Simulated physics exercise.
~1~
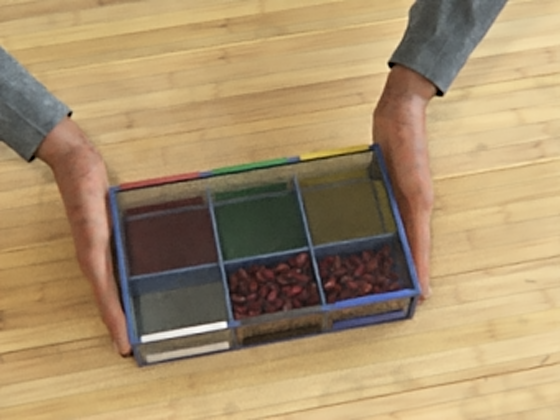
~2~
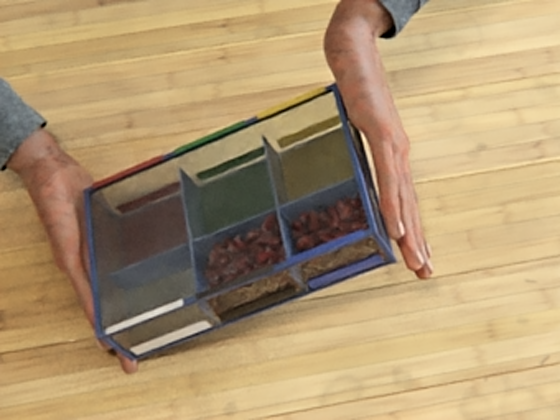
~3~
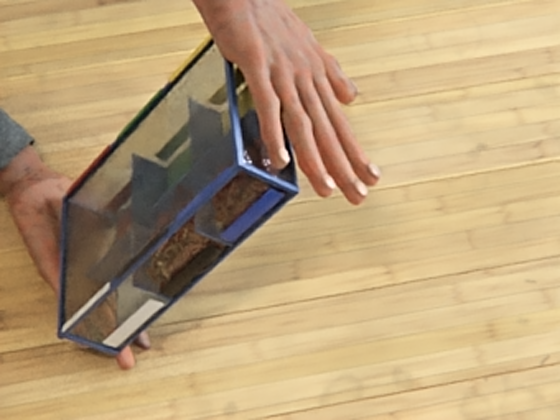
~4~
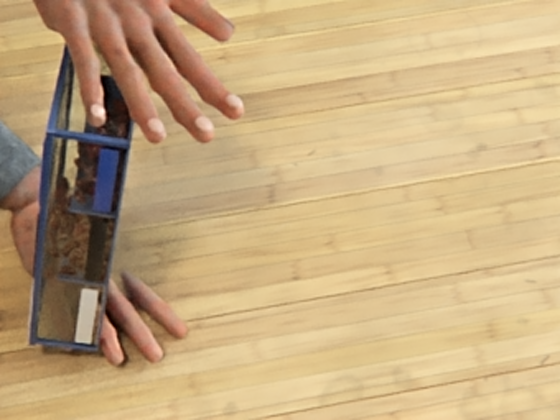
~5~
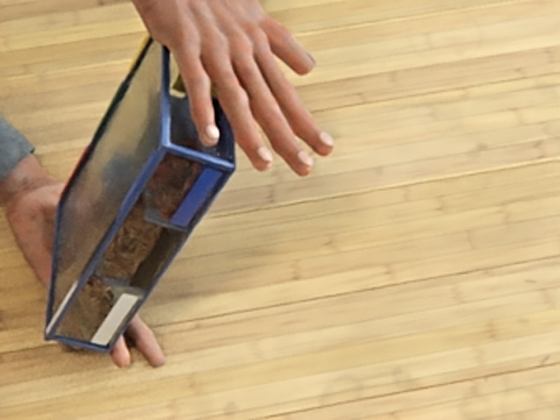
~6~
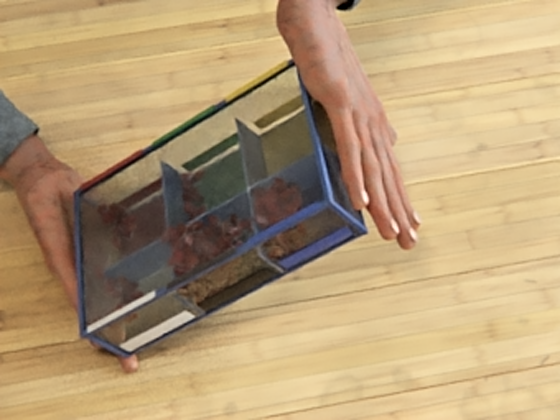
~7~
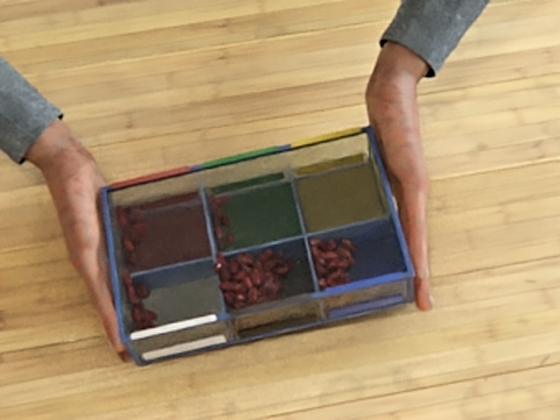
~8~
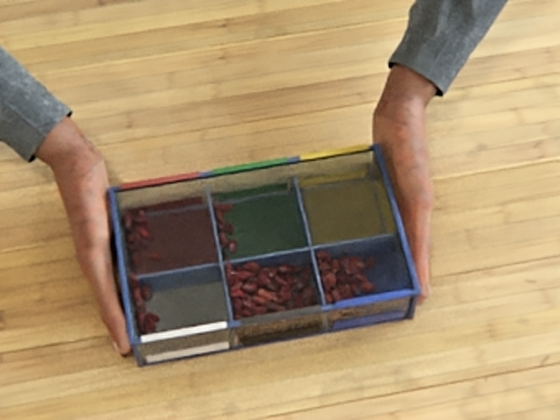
Two hands tilt a divided box of red beans steeply, then lay it flat again.
